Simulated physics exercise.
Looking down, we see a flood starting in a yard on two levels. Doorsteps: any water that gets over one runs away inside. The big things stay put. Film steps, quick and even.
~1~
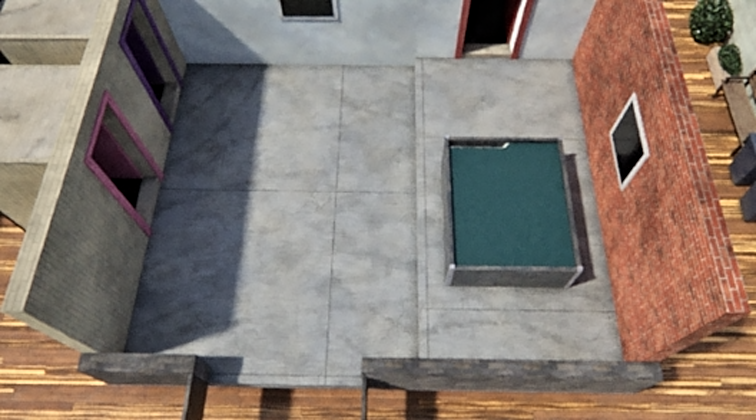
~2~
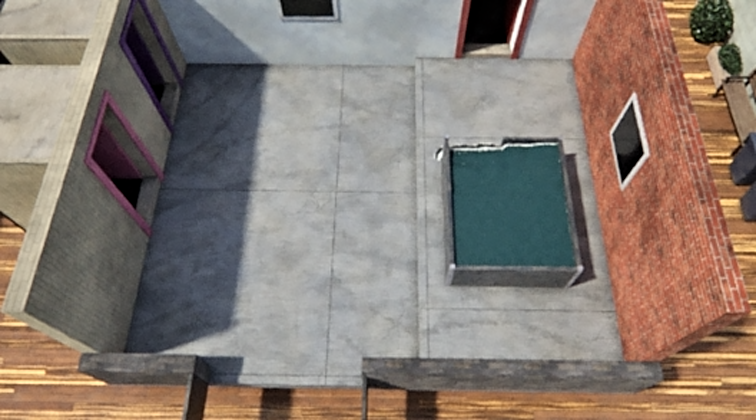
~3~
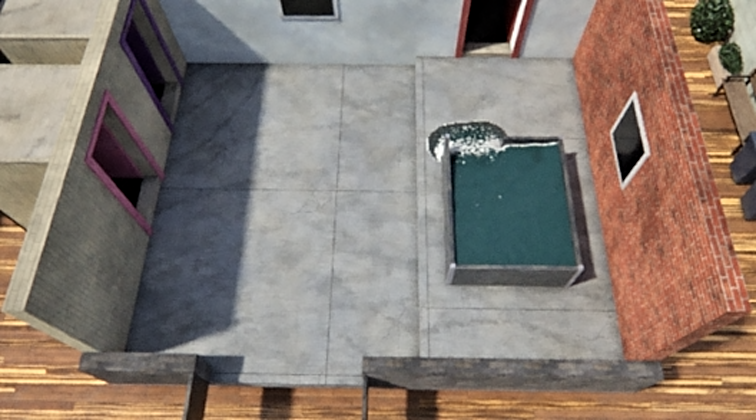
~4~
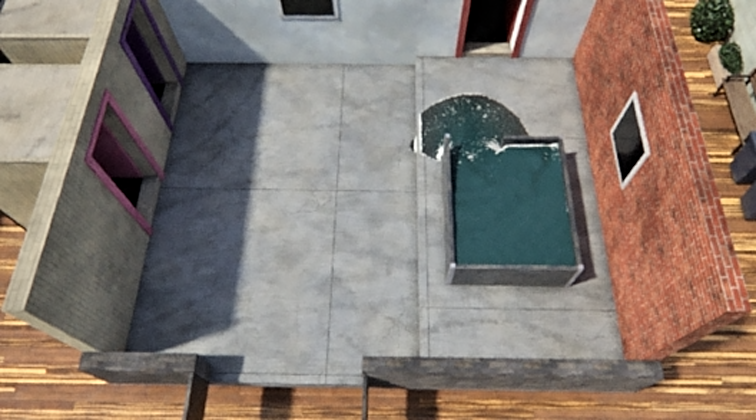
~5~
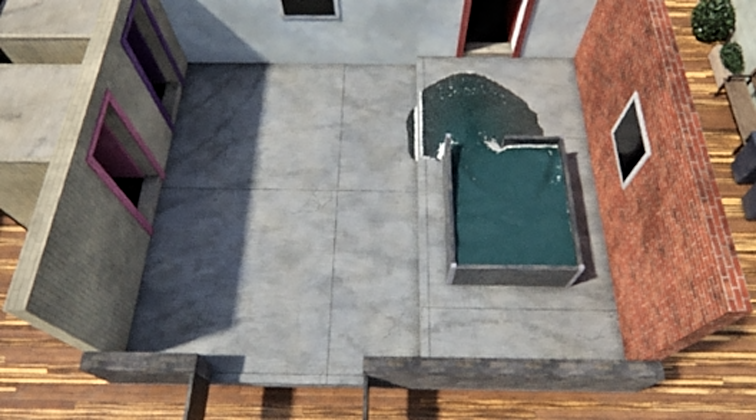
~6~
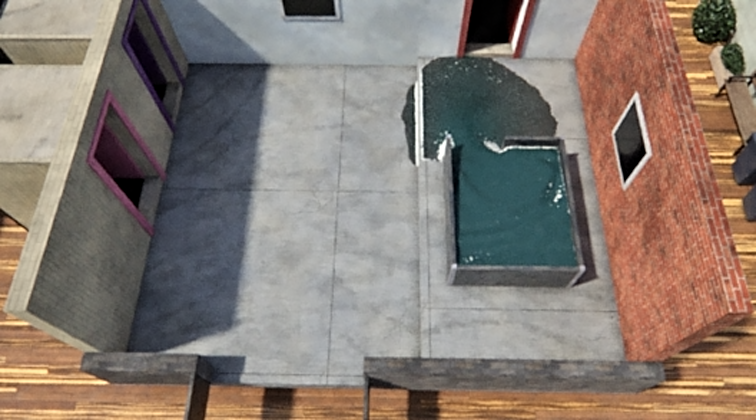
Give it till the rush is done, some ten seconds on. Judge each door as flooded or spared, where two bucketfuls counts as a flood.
The purple door is spared, the red door is flooded, the pink door is spared.
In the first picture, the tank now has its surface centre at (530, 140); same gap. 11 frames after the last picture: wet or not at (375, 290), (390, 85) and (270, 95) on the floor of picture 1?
Result: Spared; inundated; inundated.
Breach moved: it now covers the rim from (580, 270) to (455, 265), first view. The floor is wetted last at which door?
The purple one, I reckon.
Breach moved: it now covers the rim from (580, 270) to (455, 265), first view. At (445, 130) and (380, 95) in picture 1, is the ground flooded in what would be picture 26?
In order - first: Not reached, second: Not reached.
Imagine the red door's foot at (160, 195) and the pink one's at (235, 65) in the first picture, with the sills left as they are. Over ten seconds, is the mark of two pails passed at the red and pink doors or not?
Red: Below; pink: Below.
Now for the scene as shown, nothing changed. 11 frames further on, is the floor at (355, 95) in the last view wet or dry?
By then I'd expect it to be inundated.
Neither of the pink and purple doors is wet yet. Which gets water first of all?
It is the purple one.
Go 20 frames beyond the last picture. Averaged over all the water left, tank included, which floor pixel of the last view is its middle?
At roughly (448, 148).
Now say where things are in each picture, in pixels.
In the first frame, the tank at (508, 202) is whole and still.
In the second frame, water pours out on the tank's far side and has run to a hidden place.
In the third frame, the front is at (493, 128), out from the gap on the tank's far side.
In the fourth frame, water pours out on the tank's far side and has run to (481, 99).
In the fifth frame, the front is at (477, 77), out from the gap on the tank's far side.
In the sixth frame, water pours out on the tank's far side and has run to (446, 57).
A moment on, water covers 20 % of the floor; the purple door not reached, the red door over two buckets in, the pink door not reached.
Next, water covers 25 % of the floor; the purple door not reached, the red door far over two buckets in, the pink door not reached.
Then, water covers 40 % of the floor; the purple door wet at the sill, nothing in, the red door far over two buckets in, the pink door not reached.
Later, water covers 65 % of the floor; the purple door wet at the sill, nothing in, the red door far over two buckets in, the pink door wet at the sill, nothing in.
In the end, water covers 90 % of the floor; the purple door wet at the sill, nothing in, the red door far over two buckets in, the pink door wet at the sill, nothing in.
